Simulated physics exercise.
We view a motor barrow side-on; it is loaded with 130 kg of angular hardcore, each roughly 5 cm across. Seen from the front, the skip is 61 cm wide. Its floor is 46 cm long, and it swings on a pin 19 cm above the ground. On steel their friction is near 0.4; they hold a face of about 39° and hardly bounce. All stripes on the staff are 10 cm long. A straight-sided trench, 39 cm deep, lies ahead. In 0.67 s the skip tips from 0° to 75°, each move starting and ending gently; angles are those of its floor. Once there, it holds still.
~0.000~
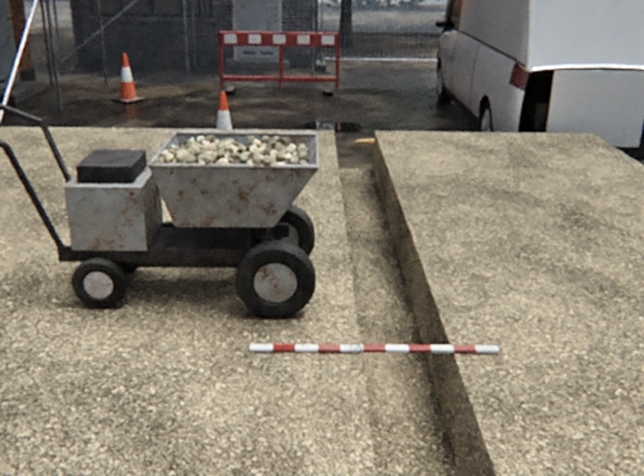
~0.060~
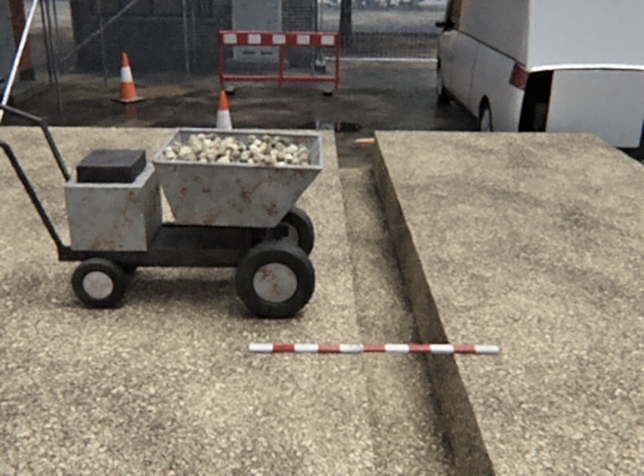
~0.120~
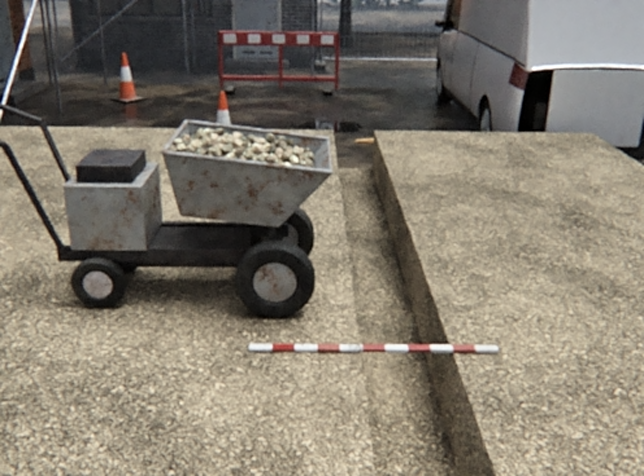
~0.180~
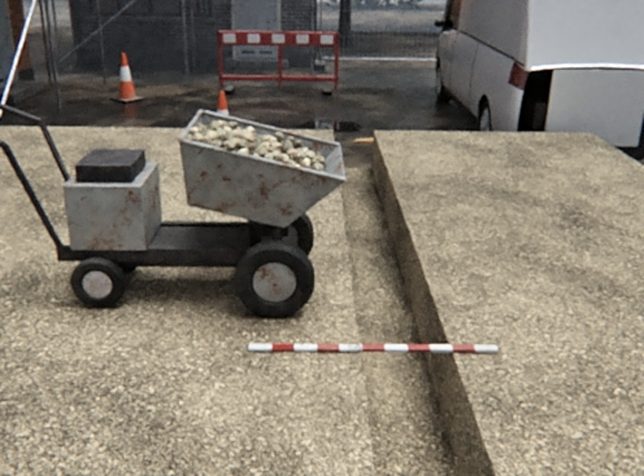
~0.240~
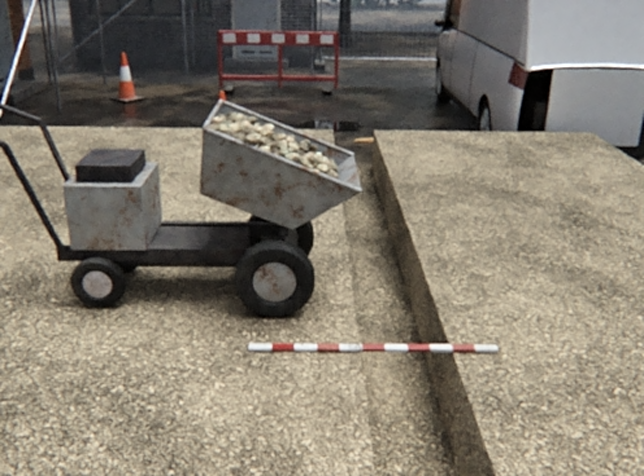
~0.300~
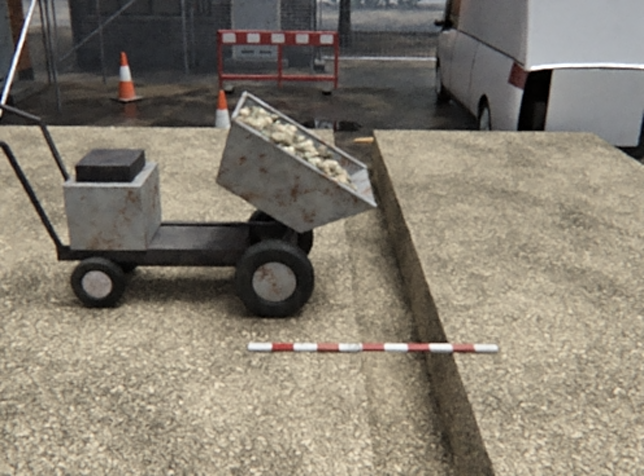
The grey, rust-marked skip of a motor barrow tilts clockwise on a gravelly surface, seen side-on from slightly above by a still camera. Pale stones fill the skip, a red-and-white staff lies across the narrow trench to the right, and cones, a barrier and a white van stand behind. Its rear rises and its front lip swings rightward and down, gently then faster, while the wheels stay put.
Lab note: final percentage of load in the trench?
Approx. 60 %.
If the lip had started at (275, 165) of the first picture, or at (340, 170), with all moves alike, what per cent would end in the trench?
First place roughly 95%, second roughly 45%.
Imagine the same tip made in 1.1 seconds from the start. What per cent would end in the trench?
It would come to roughly 75 per cent.
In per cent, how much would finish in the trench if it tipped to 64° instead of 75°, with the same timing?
It would be close to 25 percent.
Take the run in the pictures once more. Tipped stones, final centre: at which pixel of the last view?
Around (416, 331).
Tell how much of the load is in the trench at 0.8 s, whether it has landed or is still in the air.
By then, around 15 percent.
After 0.5 s the floor is at 63°; 100 % in the skip; the foremost stones are at (398, 238).
After 0.8 s the floor is at 75°; 61 % in the skip, 17 % in the trench, 22 % past the trench; the foremost stones are at (486, 301).
After 1.1 s the floor is at 75°; 28 % in the skip, 35 % in the trench, 36 % past the trench; the foremost stones are at (588, 281).
After 3.1 s the floor is at 75°; 5 % in the skip, 60 % in the trench, 35 % past the trench; the foremost stones are at (620, 268).
